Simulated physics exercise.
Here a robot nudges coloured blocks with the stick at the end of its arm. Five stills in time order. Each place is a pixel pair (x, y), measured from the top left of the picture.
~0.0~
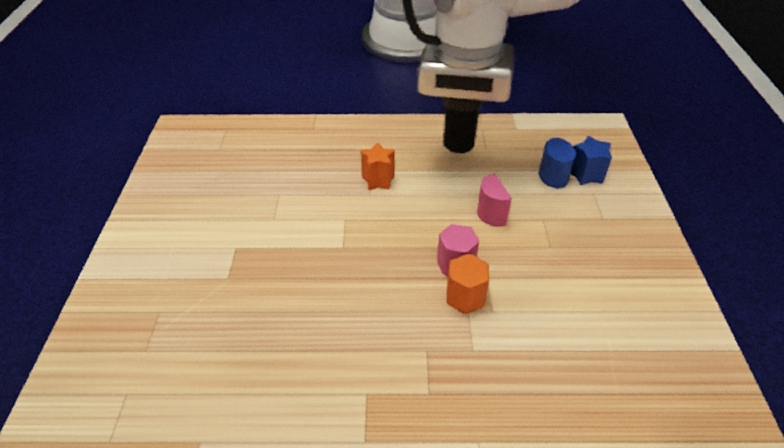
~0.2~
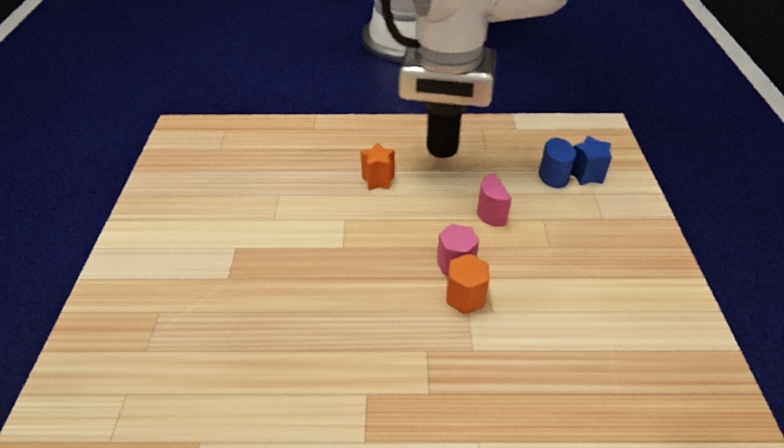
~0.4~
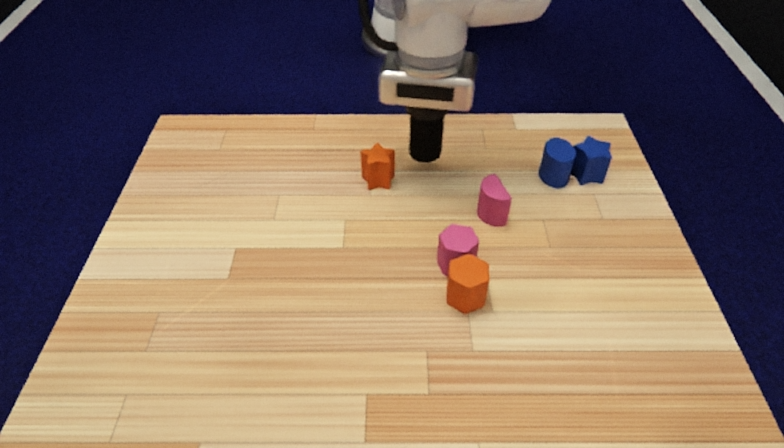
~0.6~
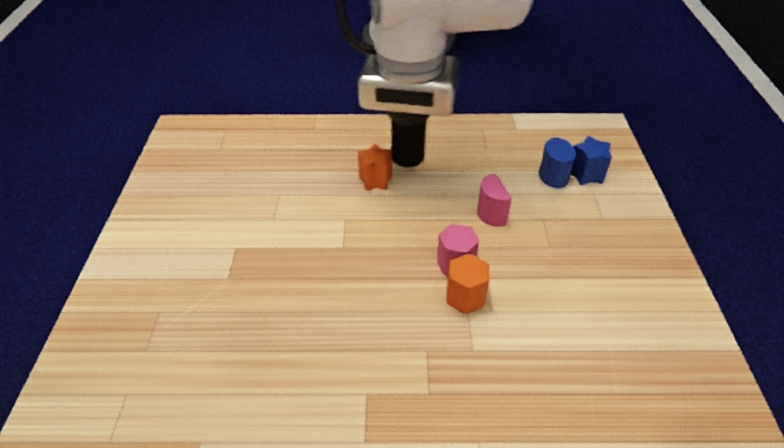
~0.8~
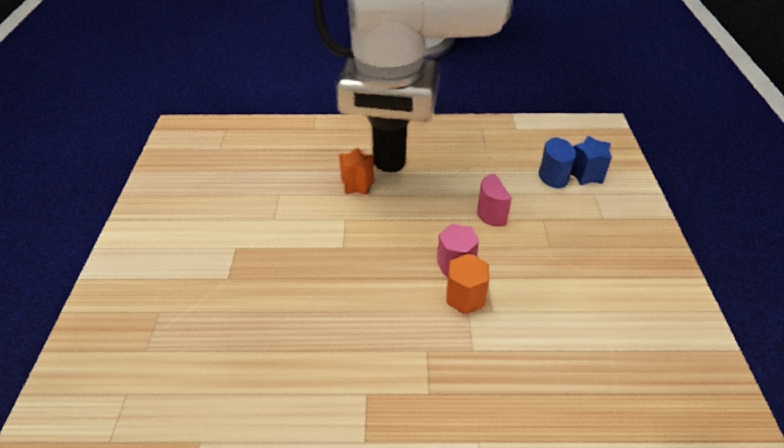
A white robot arm with a black stick reaches over the far edge of a pale wooden board on a dark blue floor, seen from the front and above. An orange star sits left, two blue blocks right, and two pink blocks and an orange hexagonal one nearer the middle. The stick slides left, meets the star and nudges it slightly left, while the other blocks and the camera stay still.
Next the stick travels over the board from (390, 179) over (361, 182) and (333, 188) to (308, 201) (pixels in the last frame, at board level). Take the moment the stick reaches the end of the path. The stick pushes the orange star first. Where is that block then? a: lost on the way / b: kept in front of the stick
(b)
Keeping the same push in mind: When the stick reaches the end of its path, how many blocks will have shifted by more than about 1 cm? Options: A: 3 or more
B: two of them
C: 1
C - 1.
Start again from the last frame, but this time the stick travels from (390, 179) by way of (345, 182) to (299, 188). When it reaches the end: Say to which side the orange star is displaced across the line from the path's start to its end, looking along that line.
Side: Left.
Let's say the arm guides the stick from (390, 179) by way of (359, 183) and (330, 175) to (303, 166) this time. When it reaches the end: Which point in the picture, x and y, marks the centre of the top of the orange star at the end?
Its top middle will sit at (298, 161).
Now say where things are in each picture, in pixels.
Tip of the stick at (459, 145), middles of tops, orange star at (378, 153), in the first picture.
Stick at (442, 149), nothing pushed, in the second picture.
Stick at (425, 154), nothing pushed, in the third picture.
Stick at (408, 159), orange star at (375, 154), in the fourth picture.
Stick at (390, 163), orange star at (356, 158), in the fifth picture.
The first path, step by step. Halfway along, stick at (345, 169); orange star at (310, 166).
At the end, stick at (306, 186); orange star at (267, 178).
